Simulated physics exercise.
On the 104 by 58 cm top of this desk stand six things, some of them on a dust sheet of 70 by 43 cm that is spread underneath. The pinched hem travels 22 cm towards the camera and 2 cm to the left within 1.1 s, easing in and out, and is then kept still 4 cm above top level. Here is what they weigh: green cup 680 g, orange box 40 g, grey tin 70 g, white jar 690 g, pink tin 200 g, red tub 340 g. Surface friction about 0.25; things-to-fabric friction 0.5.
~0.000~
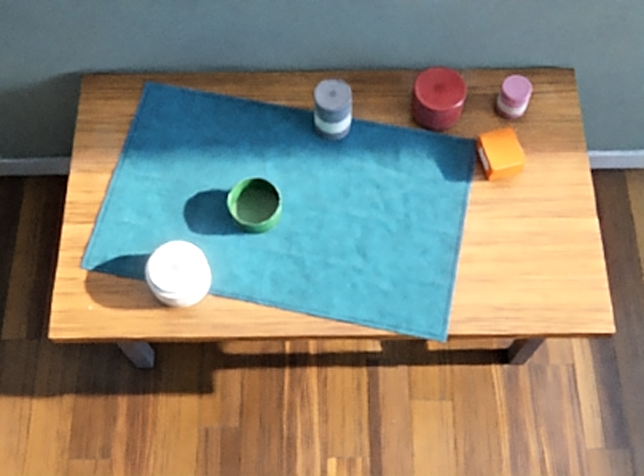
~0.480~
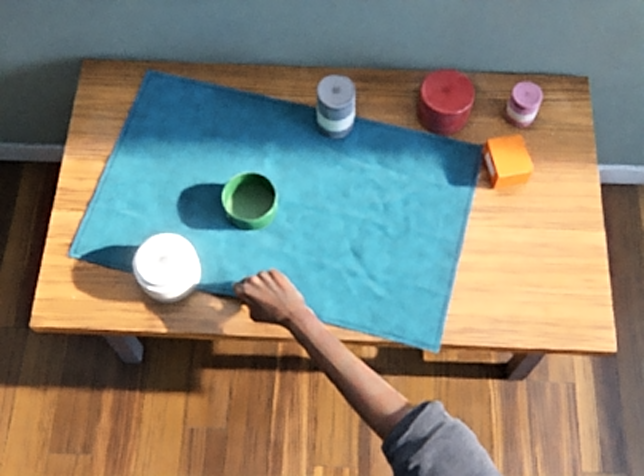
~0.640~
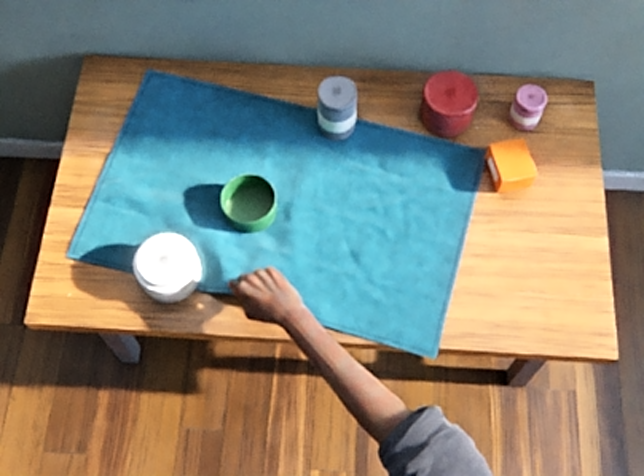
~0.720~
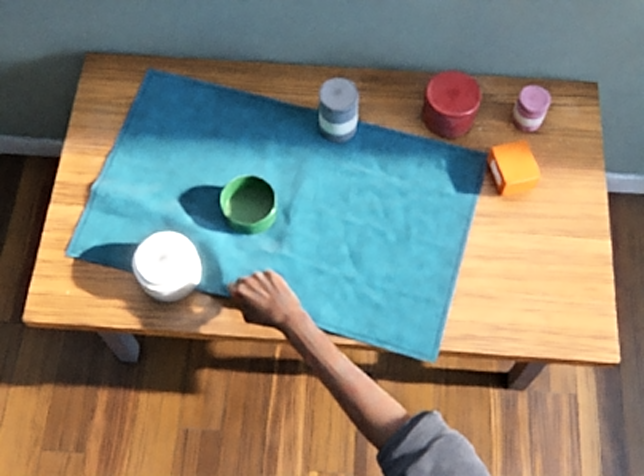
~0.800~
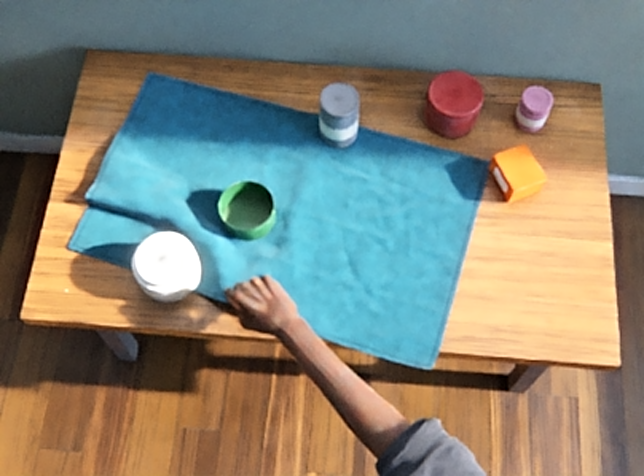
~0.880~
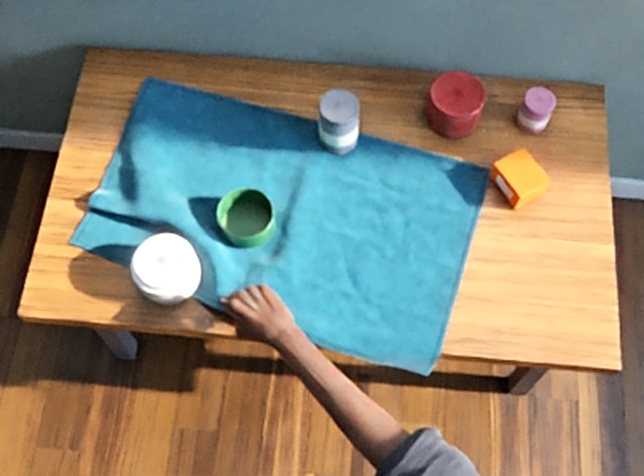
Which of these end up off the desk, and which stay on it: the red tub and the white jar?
My prediction: Red tub: Aboard; white jar: Overboard.
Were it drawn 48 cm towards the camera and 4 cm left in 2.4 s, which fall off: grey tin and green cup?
Result - grey tin: Gone, green cup: Gone.
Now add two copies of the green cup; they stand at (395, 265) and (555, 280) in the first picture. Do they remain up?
Taking them as listed: Is lost, then is left on top.
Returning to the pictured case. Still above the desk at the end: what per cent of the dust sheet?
Near 60 in a hundred.
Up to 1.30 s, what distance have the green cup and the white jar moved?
Roughly green cup 15 cm and white jar 15 cm.
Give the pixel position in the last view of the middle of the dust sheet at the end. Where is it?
Its centre lands at about (259, 313).
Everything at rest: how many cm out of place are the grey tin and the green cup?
Approx. final shift - grey tin: 25 cm; green cup: 25 cm.
After 1.1 s, 90 % of the dust sheet is still over the top; white jar 7 cm off its start, green cup 10 cm off its start, grey tin 10 cm off its start.
After 1.3 s, 75 % of the dust sheet is still over the top; white jar 13 cm off its start, grey tin 17 cm off its start, green cup 17 cm off its start.
After 1.5 s, 65 % of the dust sheet is still over the top; white jar over the edge, green cup 22 cm off its start at (226, 307), grey tin 22 cm off its start at (331, 193).
After 1.7 s, 60 % of the dust sheet is still over the top; white jar over the edge, green cup 24 cm off its start, grey tin 23 cm off its start.
After 3.3 s, 60 % of the dust sheet is still over the top; white jar over the edge, red tub 0 cm off its start at (458, 93), green cup 24 cm off its start at (222, 318), grey tin 23 cm off its start at (323, 201).
